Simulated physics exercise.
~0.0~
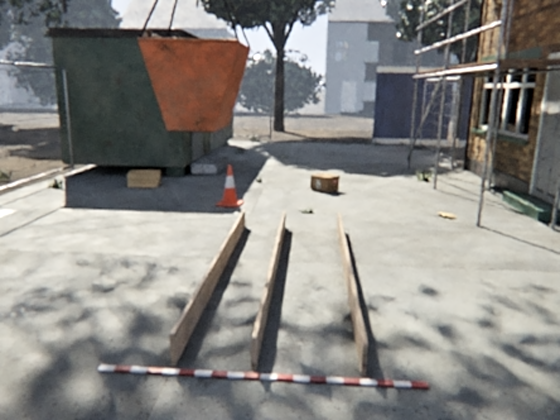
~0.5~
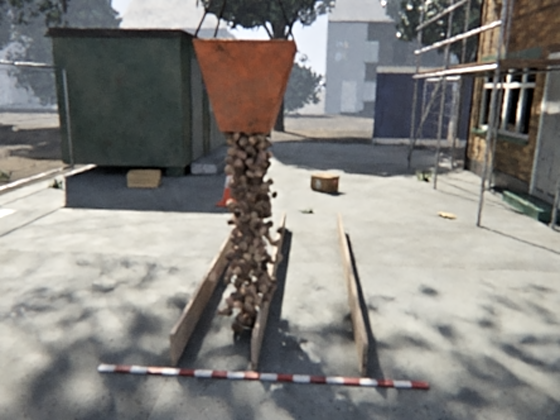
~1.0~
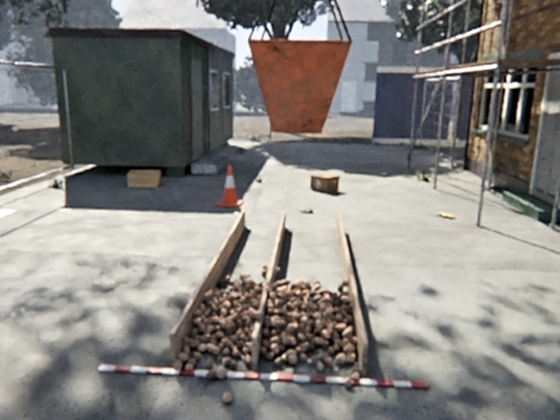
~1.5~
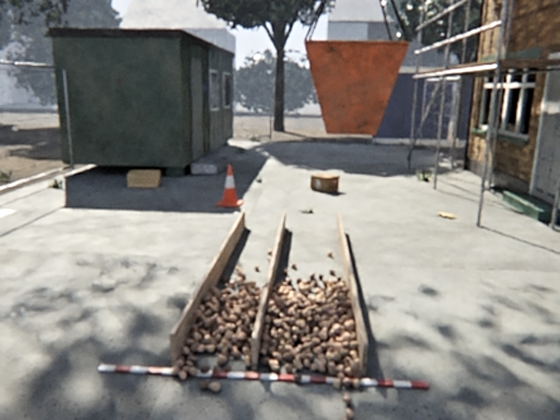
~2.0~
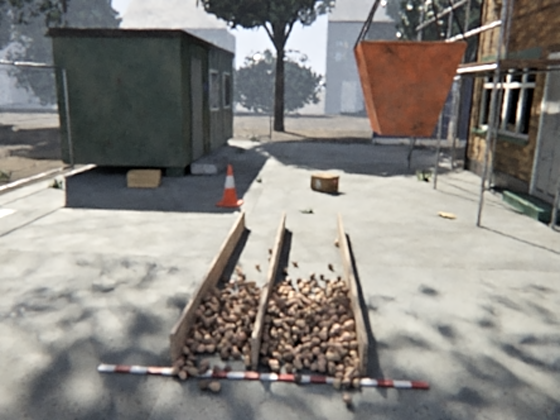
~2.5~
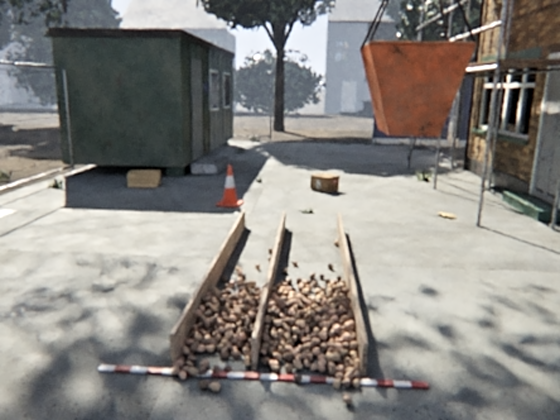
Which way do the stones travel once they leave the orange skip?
They fall downwards, landing between the boards on the ground.
